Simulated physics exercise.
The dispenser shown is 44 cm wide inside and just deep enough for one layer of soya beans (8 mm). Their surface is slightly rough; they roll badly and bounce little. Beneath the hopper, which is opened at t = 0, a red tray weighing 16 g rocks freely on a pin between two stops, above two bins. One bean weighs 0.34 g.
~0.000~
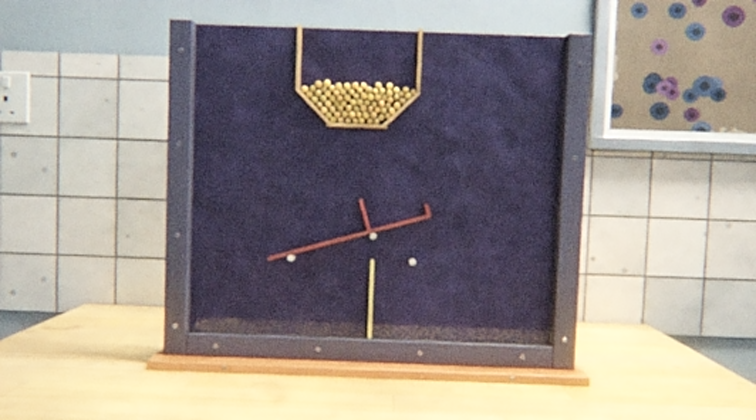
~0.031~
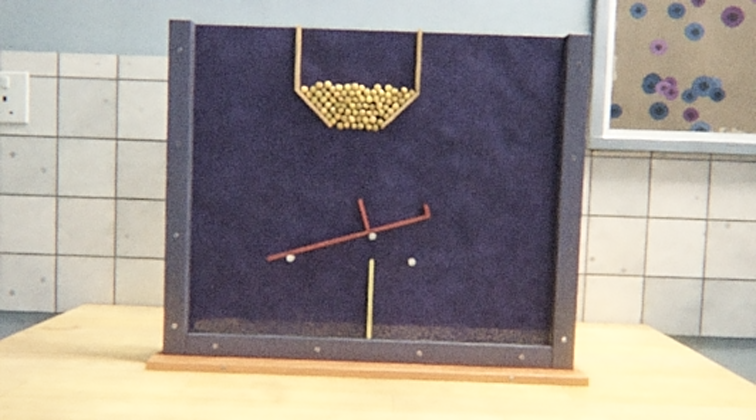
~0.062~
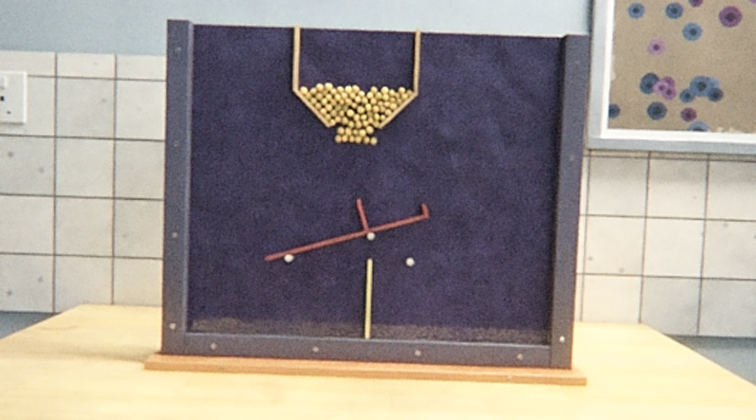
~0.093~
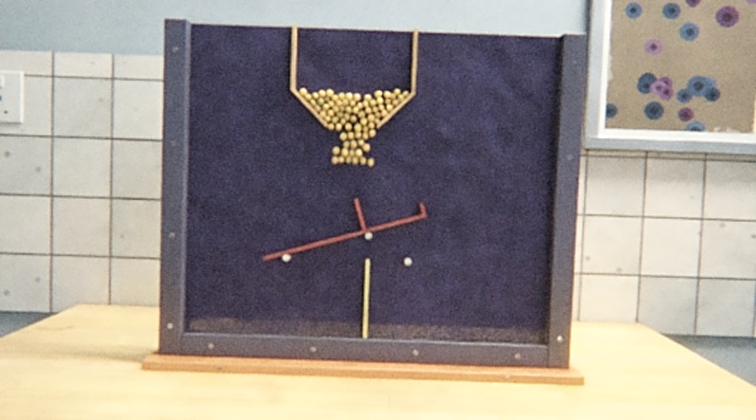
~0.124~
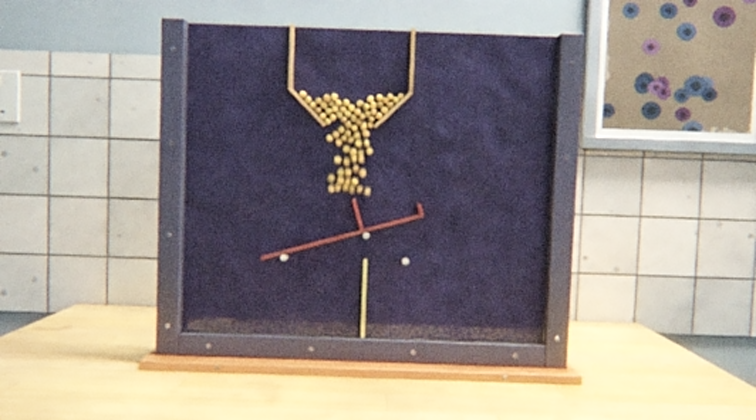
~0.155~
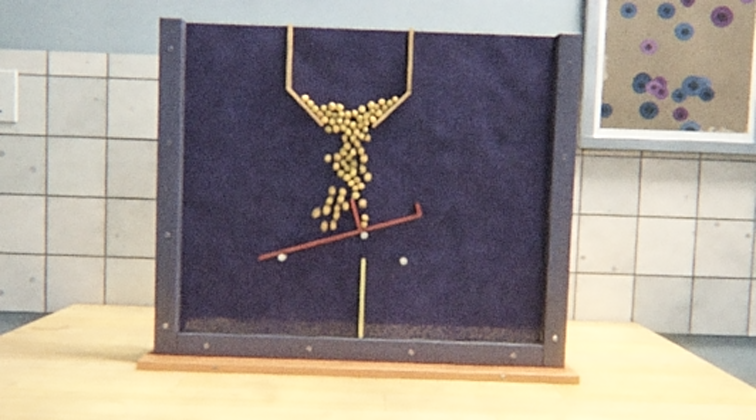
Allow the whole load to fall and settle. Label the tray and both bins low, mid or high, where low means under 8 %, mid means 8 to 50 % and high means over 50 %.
Right bin - low. Left bin - high. Tray - mid.
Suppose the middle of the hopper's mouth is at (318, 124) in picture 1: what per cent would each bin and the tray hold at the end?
In per cent: Right bin = 0; left bin = 100; tray = 0.
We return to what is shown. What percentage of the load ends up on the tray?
I'd put it at around 35 in a hundred.
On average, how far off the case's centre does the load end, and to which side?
Roughly 9 centimetres to the left of the centre.
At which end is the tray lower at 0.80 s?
The tray's left end is the low one.
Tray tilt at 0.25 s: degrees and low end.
15°, left end low.
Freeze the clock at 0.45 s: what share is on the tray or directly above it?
My estimate is around 70 in a hundred.
After 0.25 s 95 % have left the hopper; tray left end down 17°; on or over it 95 %, past it to the left 0 %, to the right 0 %.
After 0.45 s 100 % have left the hopper; tray left end down 17°; on or over it 70 %, past it to the left 25 %, to the right 0 %.
After 0.80 s 100 % have left the hopper; tray left end down 17°; on or over it 50 %, past it to the left 45 %, to the right 0 %.
At rest by 1.7 s, right bin 0 %, left bin 65 %, tray 35 %; tray left end down 17°.
